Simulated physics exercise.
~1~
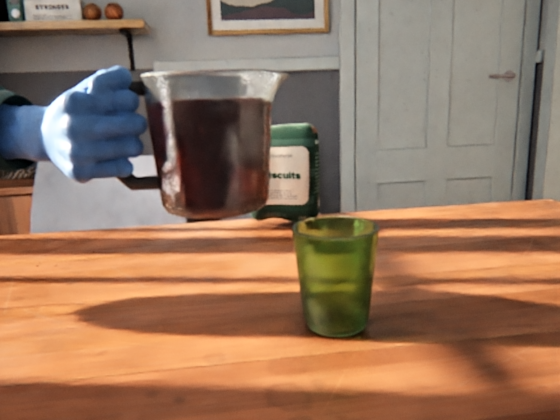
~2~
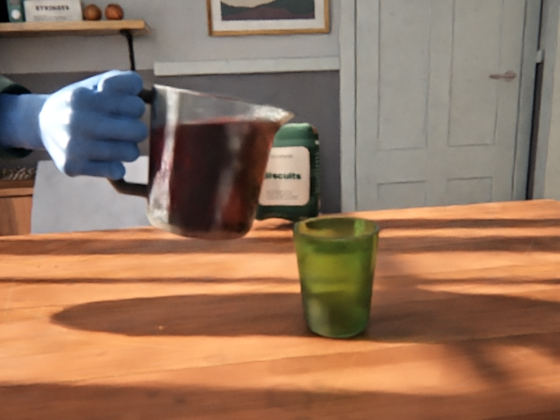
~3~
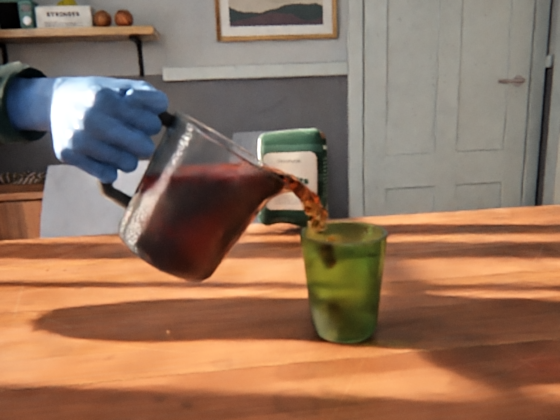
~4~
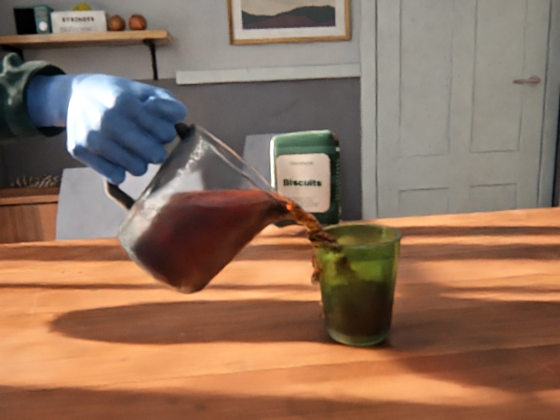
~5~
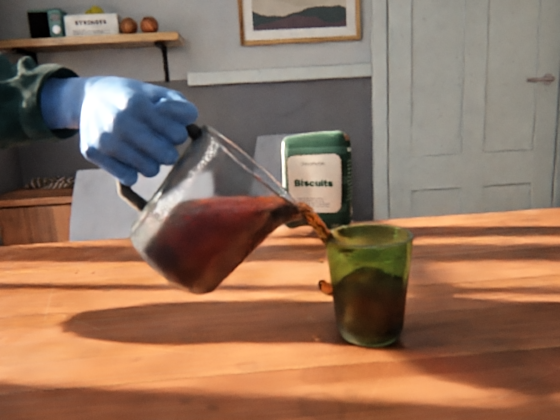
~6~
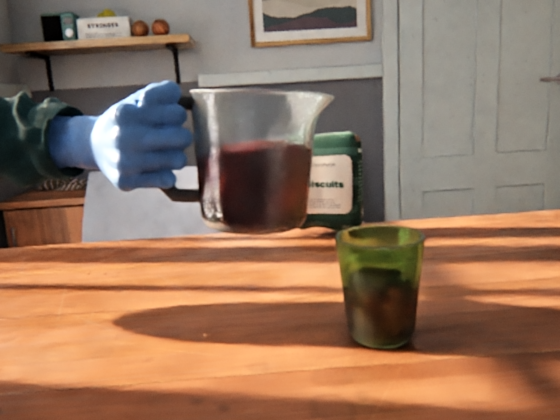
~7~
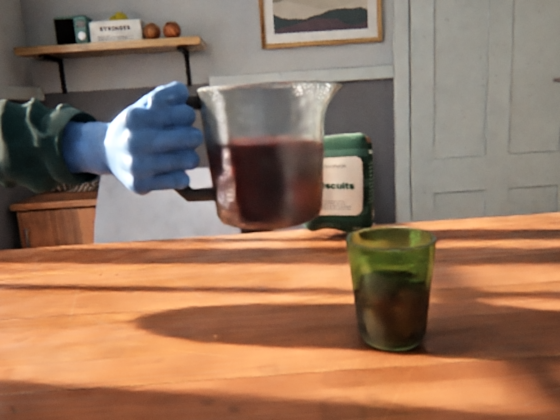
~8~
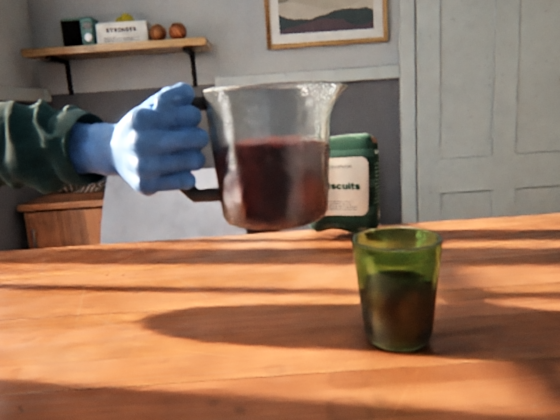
At the start, a blue-gloved hand holds a clear pitcher of dark reddish-brown tea above a wooden table, to the left of an empty green tumbler. The hand tips the pitcher to the right until tea streams from its spout into the tumbler. It stays tilted for a moment as the level in the tumbler climbs, with some tea dribbling outside the near rim. Meanwhile the view drifts, so the scene slides slightly rightward. The hand then turns the pitcher upright, ending the stream. Finally, the tumbler stands partly filled while the pitcher, still holding tea, stays raised beside it.
